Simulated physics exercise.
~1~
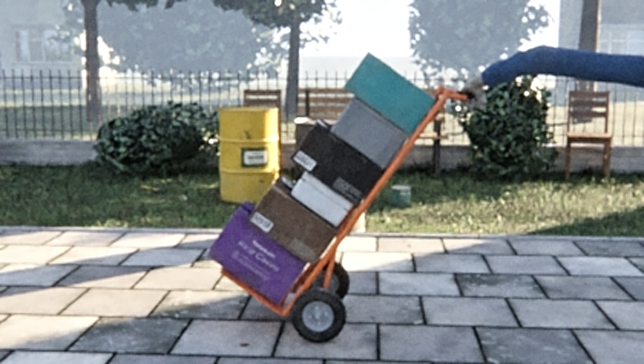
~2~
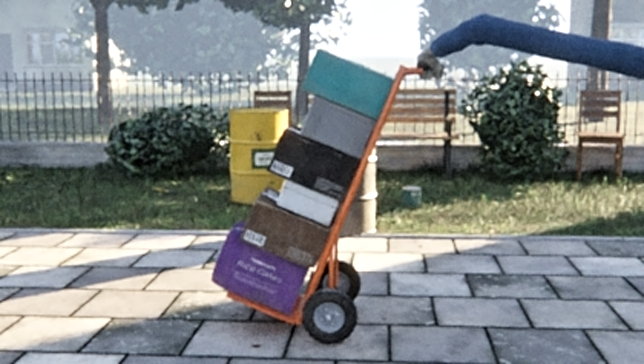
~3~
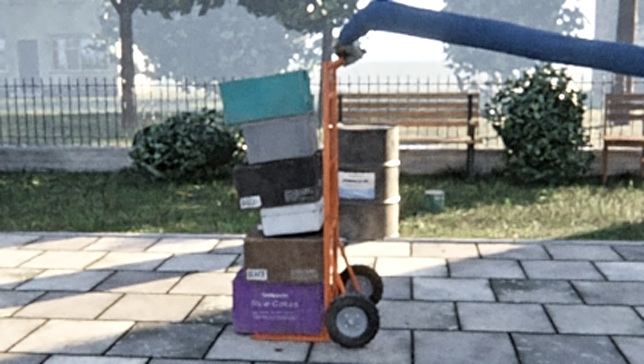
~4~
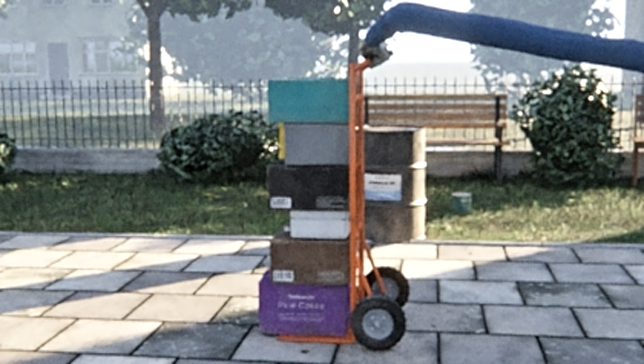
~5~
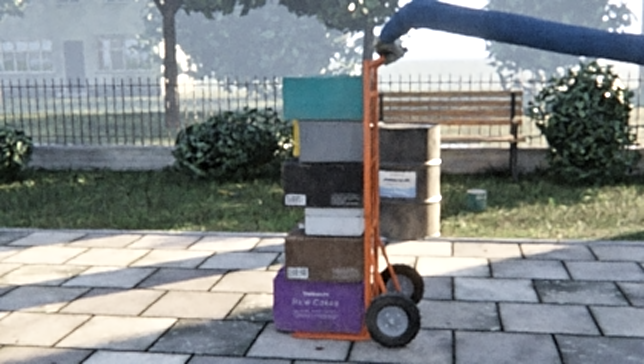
On a paved path beside a fence, a blue-sleeved arm swung a tilted orange hand truck upright with its stack of six boxes, the upper ones tipping slightly as it stood up, before everything settled and stayed stacked.
